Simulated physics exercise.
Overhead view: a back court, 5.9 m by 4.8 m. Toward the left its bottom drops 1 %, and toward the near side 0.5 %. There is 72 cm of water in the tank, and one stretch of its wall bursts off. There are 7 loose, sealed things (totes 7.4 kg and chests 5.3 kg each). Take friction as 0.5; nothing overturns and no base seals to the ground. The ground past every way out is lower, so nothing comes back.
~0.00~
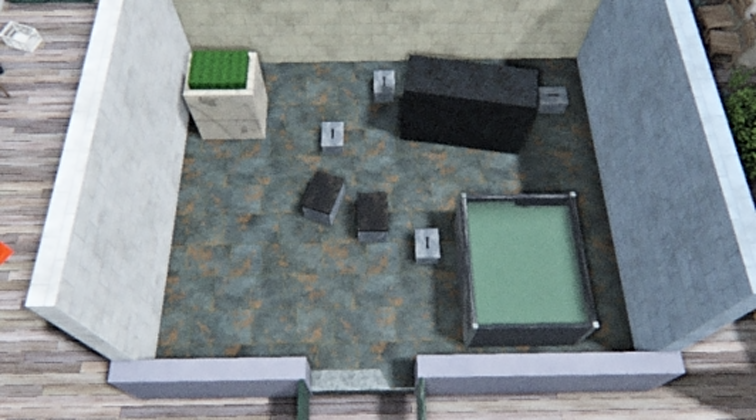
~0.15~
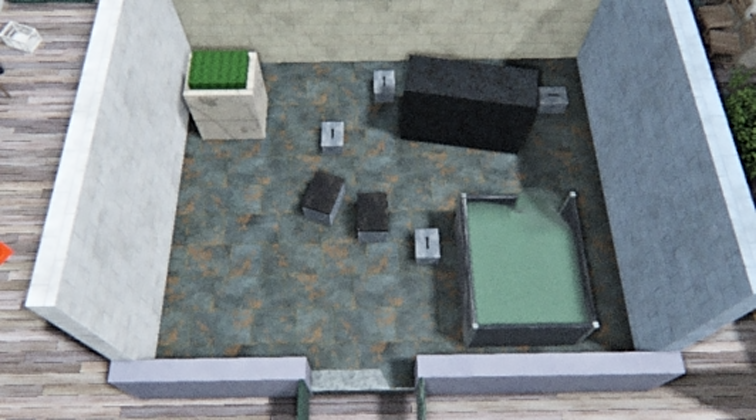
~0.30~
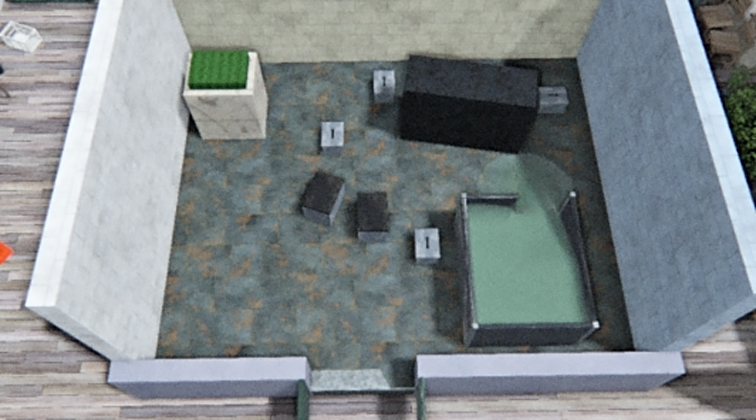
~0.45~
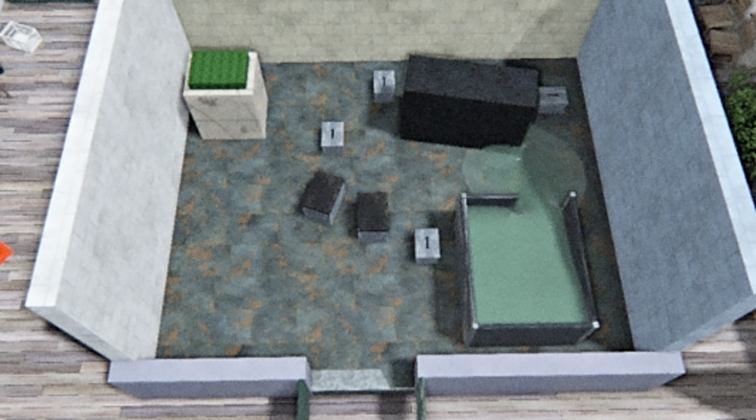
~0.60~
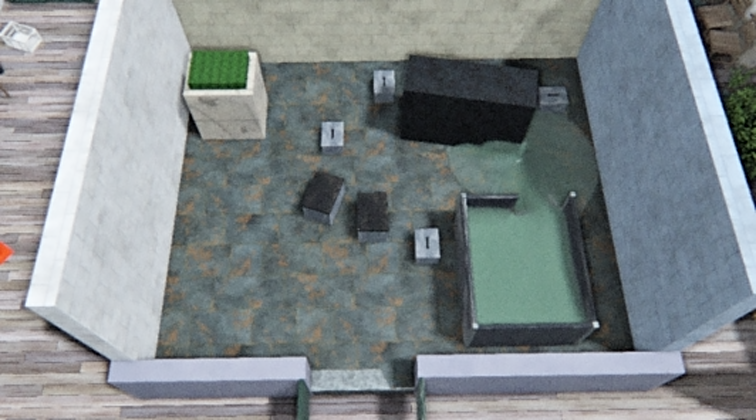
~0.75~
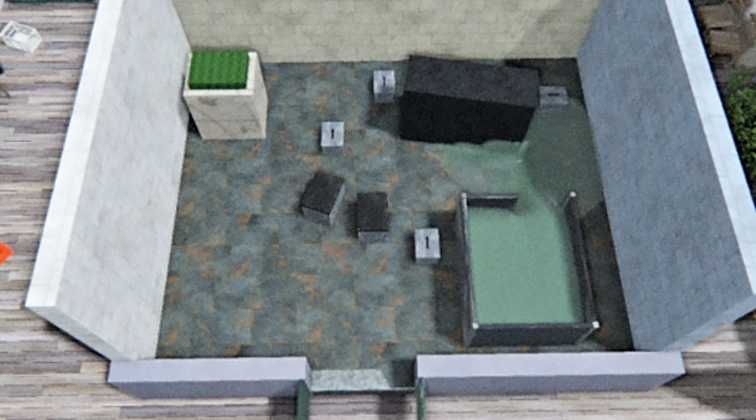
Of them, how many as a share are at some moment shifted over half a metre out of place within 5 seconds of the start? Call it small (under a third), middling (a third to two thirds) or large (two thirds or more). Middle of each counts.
Large, two thirds or more.
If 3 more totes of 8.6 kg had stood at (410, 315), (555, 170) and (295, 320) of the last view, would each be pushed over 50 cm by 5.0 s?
Answers in order are does not cross, crosses the line and does not cross.
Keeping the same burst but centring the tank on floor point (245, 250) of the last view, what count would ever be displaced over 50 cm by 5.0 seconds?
So the tally would be 4.
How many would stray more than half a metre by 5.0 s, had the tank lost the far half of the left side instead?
So the tally would be 4.
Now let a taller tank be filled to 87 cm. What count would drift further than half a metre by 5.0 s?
Under that setup the answer is 6.
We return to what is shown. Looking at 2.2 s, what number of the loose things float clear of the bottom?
Of them, 1.
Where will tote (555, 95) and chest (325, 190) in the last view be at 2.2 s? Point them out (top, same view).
Somewhere about (476, 77) and (294, 205).
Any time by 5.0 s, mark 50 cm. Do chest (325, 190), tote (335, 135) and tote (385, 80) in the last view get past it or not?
Well, in turn that's topping it, topping it, topping it.
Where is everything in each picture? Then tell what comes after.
The first frame shows a tote at (553, 95) rests on the ground; a tote at (384, 82), on the bottom; water covers 2.1 m2; 0 of 7 have shifted.
The second frame shows a tote at (553, 95) rests on the ground; a tote at (384, 82), on the bottom; water covers 2.5 m2; 0 of 7 have shifted.
The third frame shows a tote at (553, 95), on the bottom; a tote at (384, 82) rests on the ground; 3.3 m2 under water; 0 of 7 have shifted.
The fourth frame shows a tote at (553, 95) rests on the ground; a tote at (384, 82) rests on the ground; 4.0 m2 under water; 0 of 7 have shifted.
The fifth frame shows a tote at (553, 95), on the bottom; a tote at (384, 82) rests on the ground; 4.6 m2 under water; 0 of 7 have shifted.
The sixth frame shows a tote at (553, 95), on the bottom; a tote at (384, 82), on the bottom; water covers 5.3 m2; 0 of 7 have shifted.
After 1.1 s 0 of 7 are over 50 cm from their spots; 0 afloat.
After 2.2 s 1 of 7 are over 50 cm from their spots; 1 afloat.
After 3.5 s 6 of 7 are over 50 cm from their spots; 1 afloat.
After 5.0 s 6 of 7 are over 50 cm from their spots, and 6 have been at some point; 3 afloat.
